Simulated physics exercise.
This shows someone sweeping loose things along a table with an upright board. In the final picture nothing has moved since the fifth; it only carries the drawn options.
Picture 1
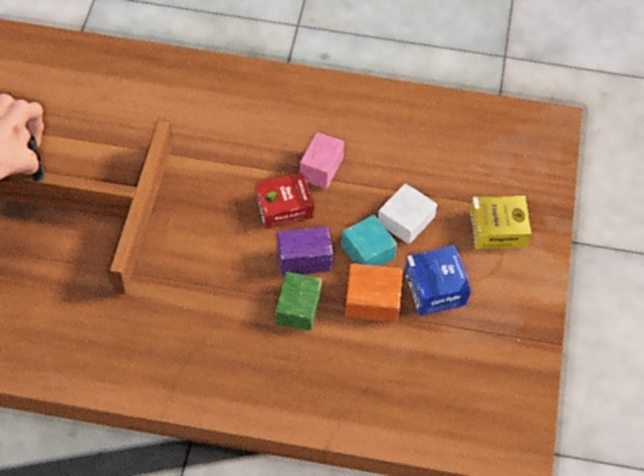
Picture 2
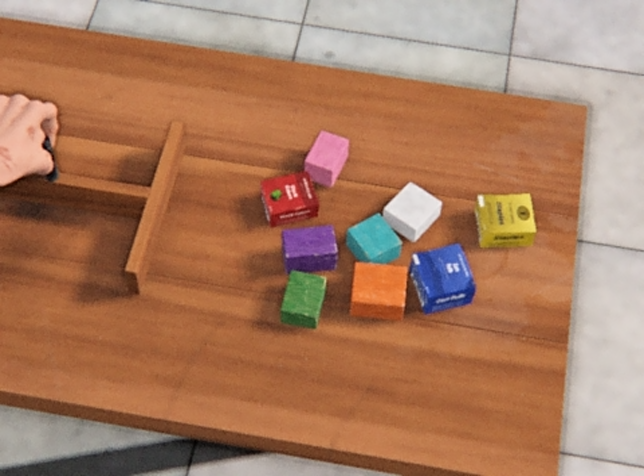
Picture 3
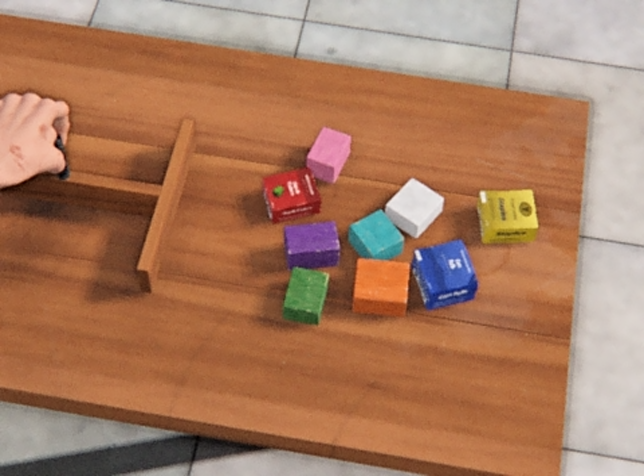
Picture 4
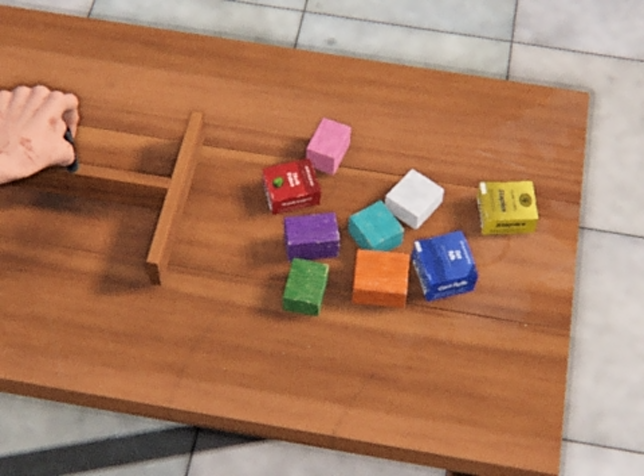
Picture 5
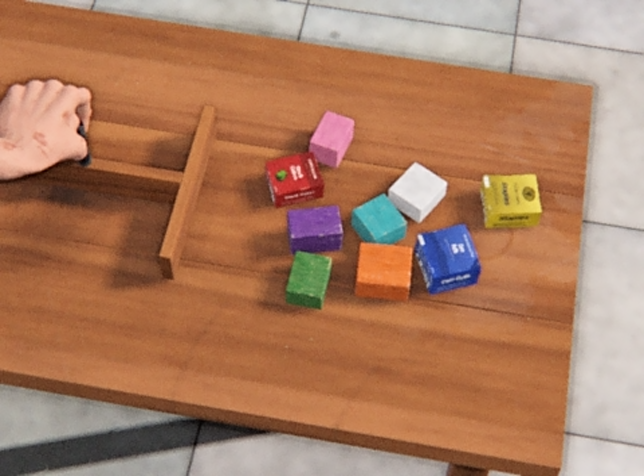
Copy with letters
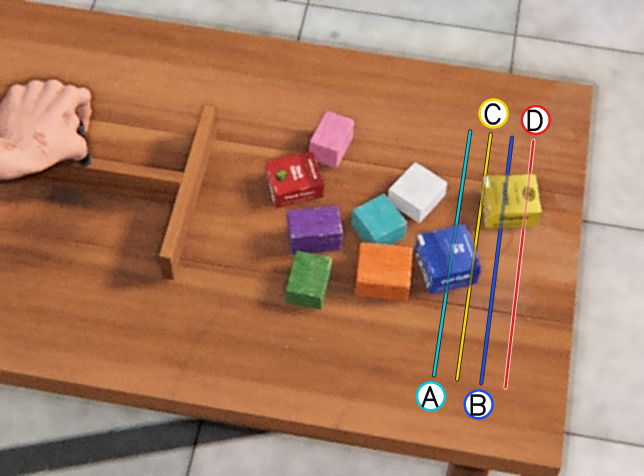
A hand slides an upright wooden board right across a table toward scattered colourful blocks and packets.
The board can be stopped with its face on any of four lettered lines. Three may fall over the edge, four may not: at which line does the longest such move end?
At B, and not beyond.
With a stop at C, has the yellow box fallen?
Yes.
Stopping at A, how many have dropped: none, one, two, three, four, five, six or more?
The count is none.
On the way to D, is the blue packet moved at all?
Yes.
On the marked copy, A at (453, 246); B at (498, 253); C at (475, 249); D at (520, 257).
Taking B. A third of the way, board (298, 196); pink block (336, 139); purple block (327, 235).
Two thirds of the way, board (411, 214); yellow box (542, 206); blue packet (522, 270).
When it is over, board (498, 228); blue packet over the edge; yellow box over the edge; two fallen.
As for the rest, A is within the limit but short; C is within the limit but short; D drops five.
